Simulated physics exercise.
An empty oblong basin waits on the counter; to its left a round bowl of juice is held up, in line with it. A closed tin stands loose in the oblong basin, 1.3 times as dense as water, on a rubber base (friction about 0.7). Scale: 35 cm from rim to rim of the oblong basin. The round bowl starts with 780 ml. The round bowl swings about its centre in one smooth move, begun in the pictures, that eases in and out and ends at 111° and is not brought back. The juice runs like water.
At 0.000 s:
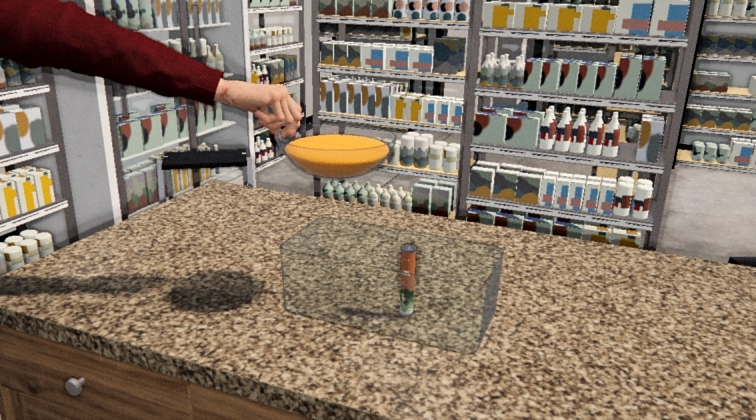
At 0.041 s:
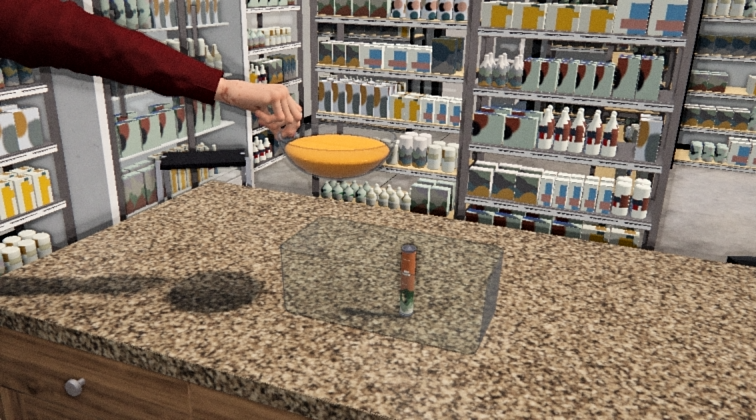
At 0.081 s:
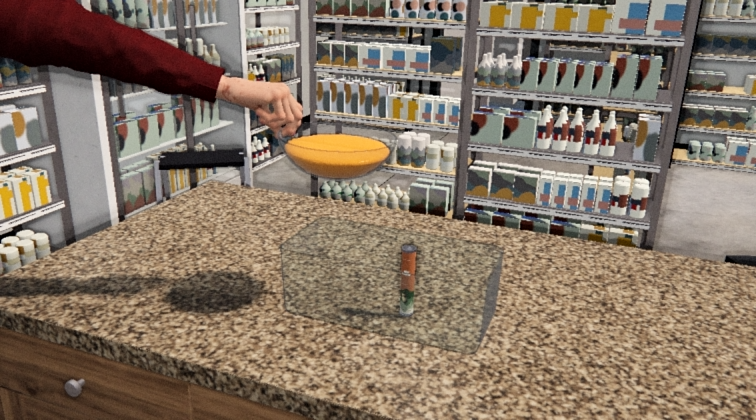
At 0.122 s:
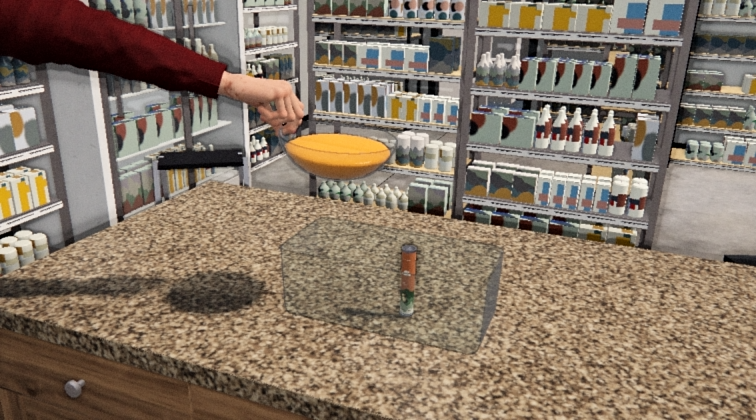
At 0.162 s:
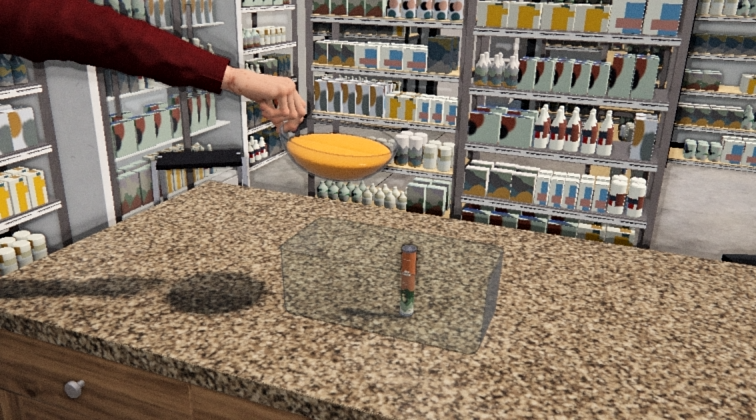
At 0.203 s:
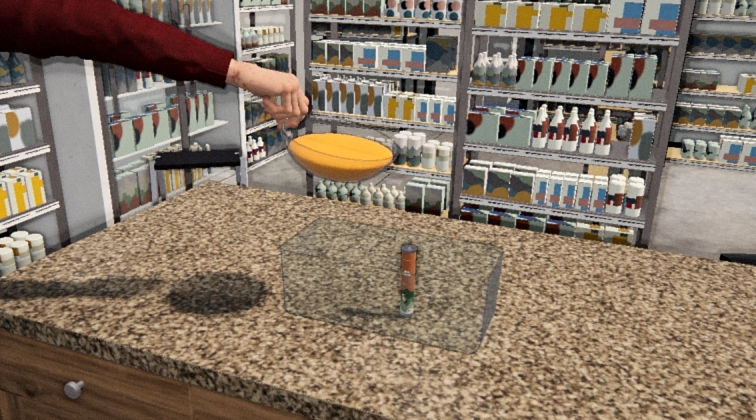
An arm in a dark red sleeve reaches in from the left above a speckled stone counter in a shop lined with stocked shelves, seen from slightly above by a still camera. Its hand is at a round bowl of orange juice, above a clear oblong basin holding a small orange-and-green tin. The bowl stays level at first, then tilts slowly and slightly down to the right.
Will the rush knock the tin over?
The tin keeps standing.
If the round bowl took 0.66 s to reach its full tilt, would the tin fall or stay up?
Then it remains upright.
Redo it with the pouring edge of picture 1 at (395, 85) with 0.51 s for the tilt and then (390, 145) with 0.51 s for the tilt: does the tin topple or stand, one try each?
First it stays up; then it goes over.
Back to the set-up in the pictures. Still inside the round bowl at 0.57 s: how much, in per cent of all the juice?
About 18 per cent.
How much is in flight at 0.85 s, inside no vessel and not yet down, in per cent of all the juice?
Near 2 in a hundred.
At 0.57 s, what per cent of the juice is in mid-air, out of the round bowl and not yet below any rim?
Near 52 in a hundred.
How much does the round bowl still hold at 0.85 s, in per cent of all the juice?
Near 0 in a hundred.
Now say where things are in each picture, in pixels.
The first frame shows tilt 0°; pouring edge (392, 143); surface from (292, 140) to (388, 153); the oblong basin's rim runs from (300, 232) to (495, 268); the tin's top is at (409, 251).
The second frame shows tilt 1°; pouring edge (393, 144); surface from (292, 140) to (388, 153).
The third frame shows tilt 2°; pouring edge (393, 145); surface from (293, 140) to (388, 154).
The fourth frame shows tilt 5°; pouring edge (394, 148); surface from (293, 139) to (389, 156).
The fifth frame shows tilt 8°; pouring edge (394, 152); surface from (294, 138) to (390, 158).
The sixth frame shows tilt 12°; pouring edge (394, 157); surface from (296, 138) to (391, 159).
By 0.57 s the tilt is 74° and 18 per cent is still to pour; the tin stands where it began.
By 0.85 s the tilt is 108° and 0 per cent is still to pour; the tin stands where it began.
By 1.13 s the tilt is 111° and 0 per cent is still to pour; the tin stands where it began.
By 1.44 s the tilt is 111° and 0 per cent is still to pour; the tin stands where it began.
At rest the tin stands where it began.
